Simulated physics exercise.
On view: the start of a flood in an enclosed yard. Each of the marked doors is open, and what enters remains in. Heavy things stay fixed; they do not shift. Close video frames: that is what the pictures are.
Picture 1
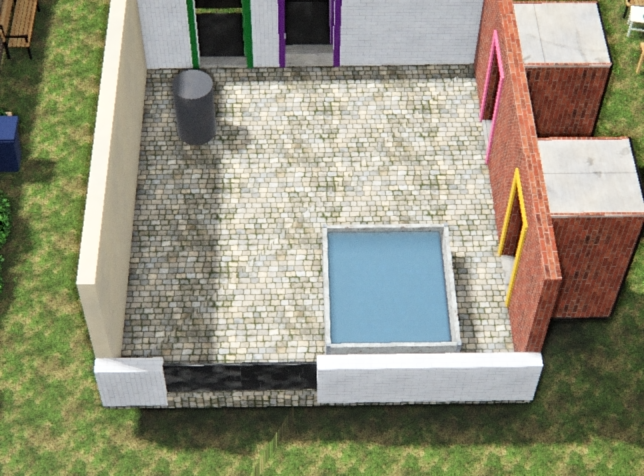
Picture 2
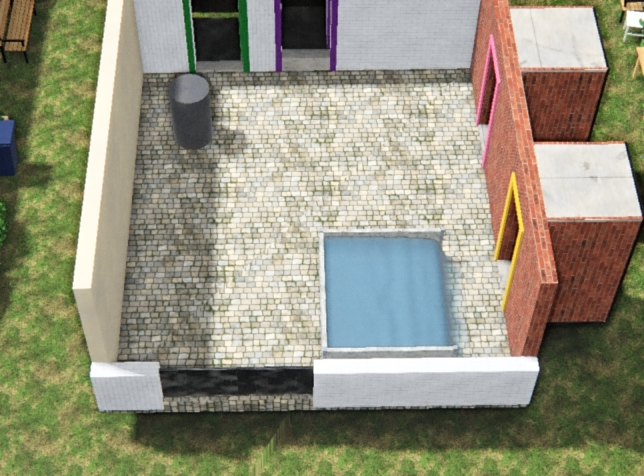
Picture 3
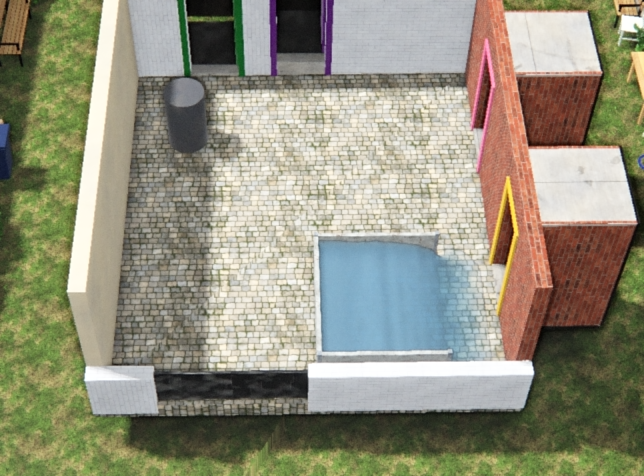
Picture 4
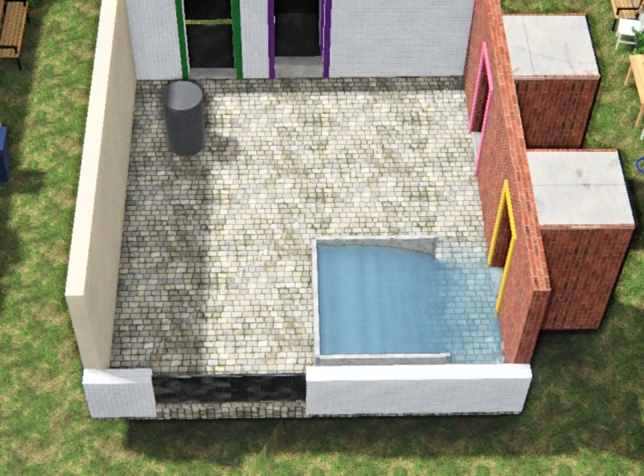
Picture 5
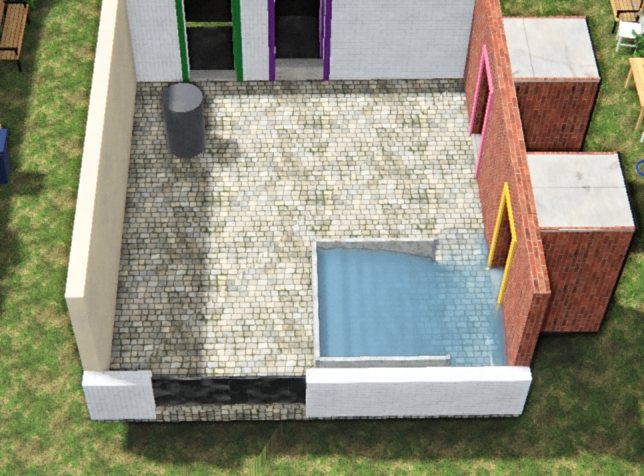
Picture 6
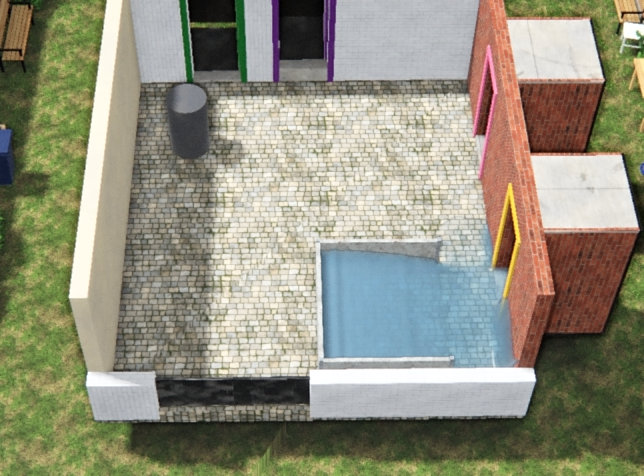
Water in a square open tank sat still inside a walled yard, then poured out through a gap on the right side and spread across the stone paving to the brick wall's yellow-framed doorway.
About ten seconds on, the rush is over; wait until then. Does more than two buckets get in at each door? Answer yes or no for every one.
Green door: No, purple door: No, pink door: No, yellow door: Yes.
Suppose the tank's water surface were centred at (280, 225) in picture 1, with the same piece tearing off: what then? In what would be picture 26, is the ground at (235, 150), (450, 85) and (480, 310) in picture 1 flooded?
Going through them in turn: Still bare, waterlogged and waterlogged.
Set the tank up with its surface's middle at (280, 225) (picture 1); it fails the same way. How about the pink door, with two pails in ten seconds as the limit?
Then: The pink door goes over.
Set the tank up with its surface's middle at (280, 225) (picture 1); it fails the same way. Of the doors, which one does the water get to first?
My answer: The yellow door.
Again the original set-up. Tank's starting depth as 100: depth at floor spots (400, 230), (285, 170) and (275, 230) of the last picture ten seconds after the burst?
At the three places, in the order asked: Around 2, 2 and 4 per cent.
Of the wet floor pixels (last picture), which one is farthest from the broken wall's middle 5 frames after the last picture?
Front's tip: Near (477, 157).
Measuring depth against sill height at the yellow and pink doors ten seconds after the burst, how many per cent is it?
First 170 percent, then 30 percent.
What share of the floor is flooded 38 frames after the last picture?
About 60 per cent.
A moment on, water covers 10 % of the floor; the green door not reached, the purple door not reached, the pink door wet at the sill, nothing in, the yellow door far over two buckets in.
Next, water covers 20 % of the floor; the green door not reached, the purple door not reached, the pink door wet at the sill, nothing in, the yellow door far over two buckets in.
Then, water covers 45 % of the floor; the green door not reached, the purple door not reached, the pink door wet at the sill, nothing in, the yellow door far over two buckets in.
Later, water covers 60 % of the floor; the green door wet at the sill, nothing in, the purple door wet at the sill, nothing in, the pink door wet at the sill, nothing in, the yellow door far over two buckets in.
In the end, water covers 75 % of the floor; the green door under two buckets in, the purple door wet at the sill, nothing in, the pink door wet at the sill, nothing in, the yellow door far over two buckets in.
